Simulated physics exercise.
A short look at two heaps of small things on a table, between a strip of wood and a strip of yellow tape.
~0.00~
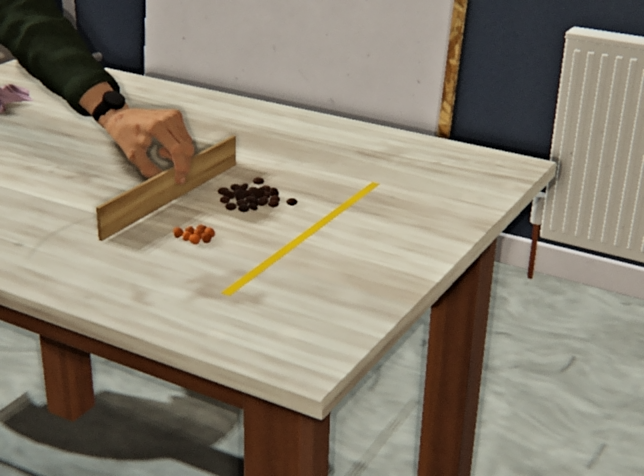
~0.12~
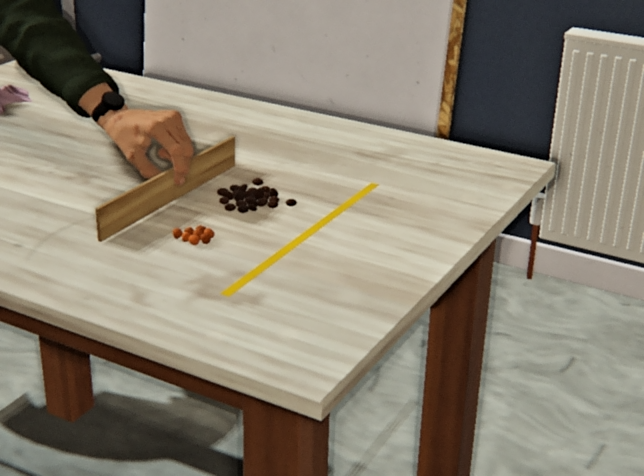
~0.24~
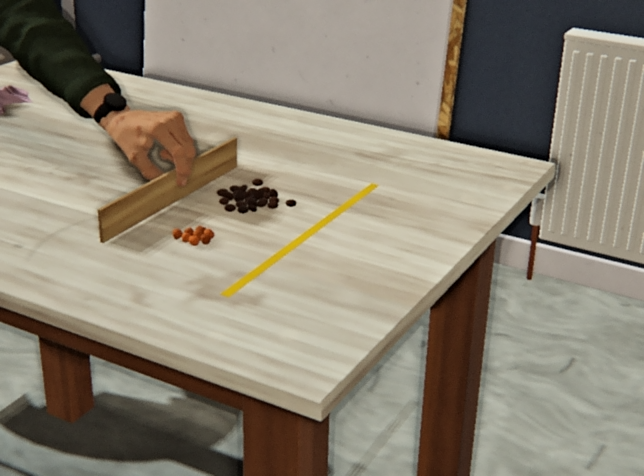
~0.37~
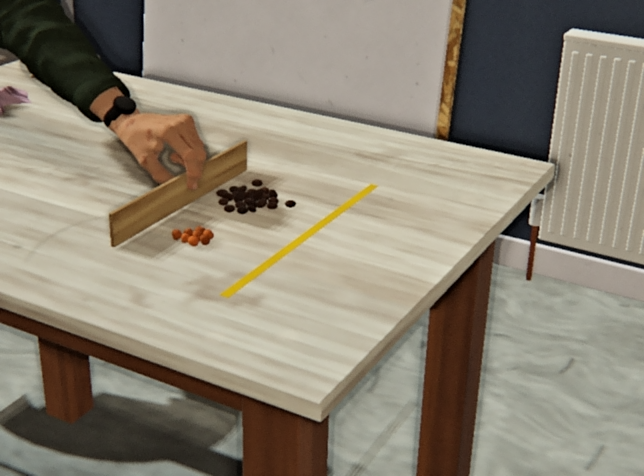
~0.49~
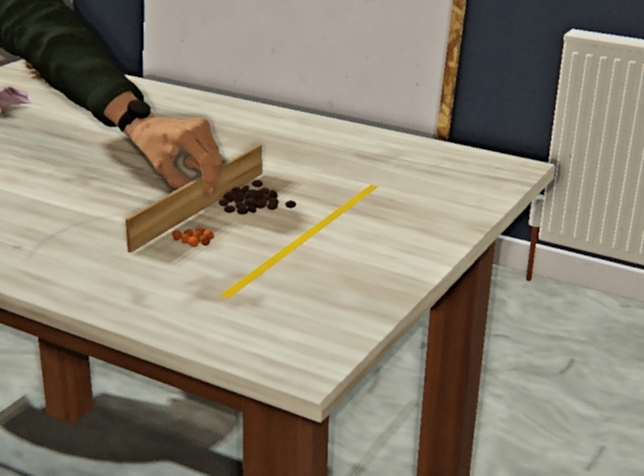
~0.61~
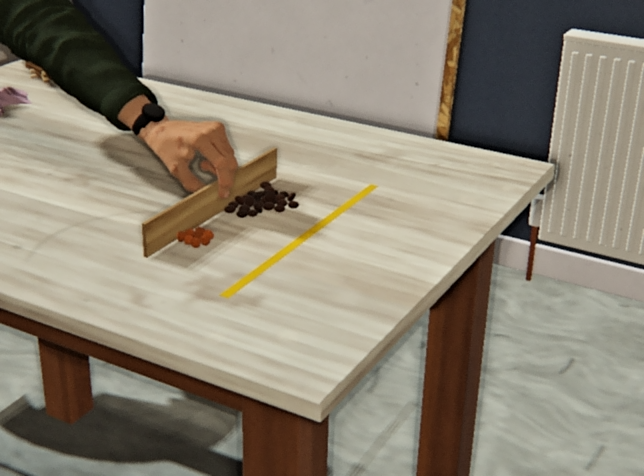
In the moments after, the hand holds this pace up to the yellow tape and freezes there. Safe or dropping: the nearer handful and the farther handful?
The nearer handful keeps clear of the drop and the farther handful keeps clear of the drop.
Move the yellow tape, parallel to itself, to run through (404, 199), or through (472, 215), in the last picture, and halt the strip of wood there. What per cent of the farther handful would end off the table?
In turn 0 and 40 in a hundred.
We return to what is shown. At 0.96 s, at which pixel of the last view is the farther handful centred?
At about (302, 212).
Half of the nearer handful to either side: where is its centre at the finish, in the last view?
At about (284, 264).
Around 0.96 s, strip of wood still moving, near (264, 195); nearer handful all on the table, its front near (241, 255); farther handful all on the table, its front near (334, 212).
Around 1.32 s, strip of wood stopped at the yellow tape; nearer handful all on the table, its front near (293, 265); farther handful all on the table, its front near (370, 225).
Around 1.60 s, strip of wood stopped at the yellow tape; nearer handful all on the table, its front near (299, 267); farther handful all on the table, its front near (370, 225).
Finally (1.8 s), strip of wood stopped at the yellow tape; nearer handful all on the table, its front near (299, 267); farther handful all on the table, its front near (370, 225).
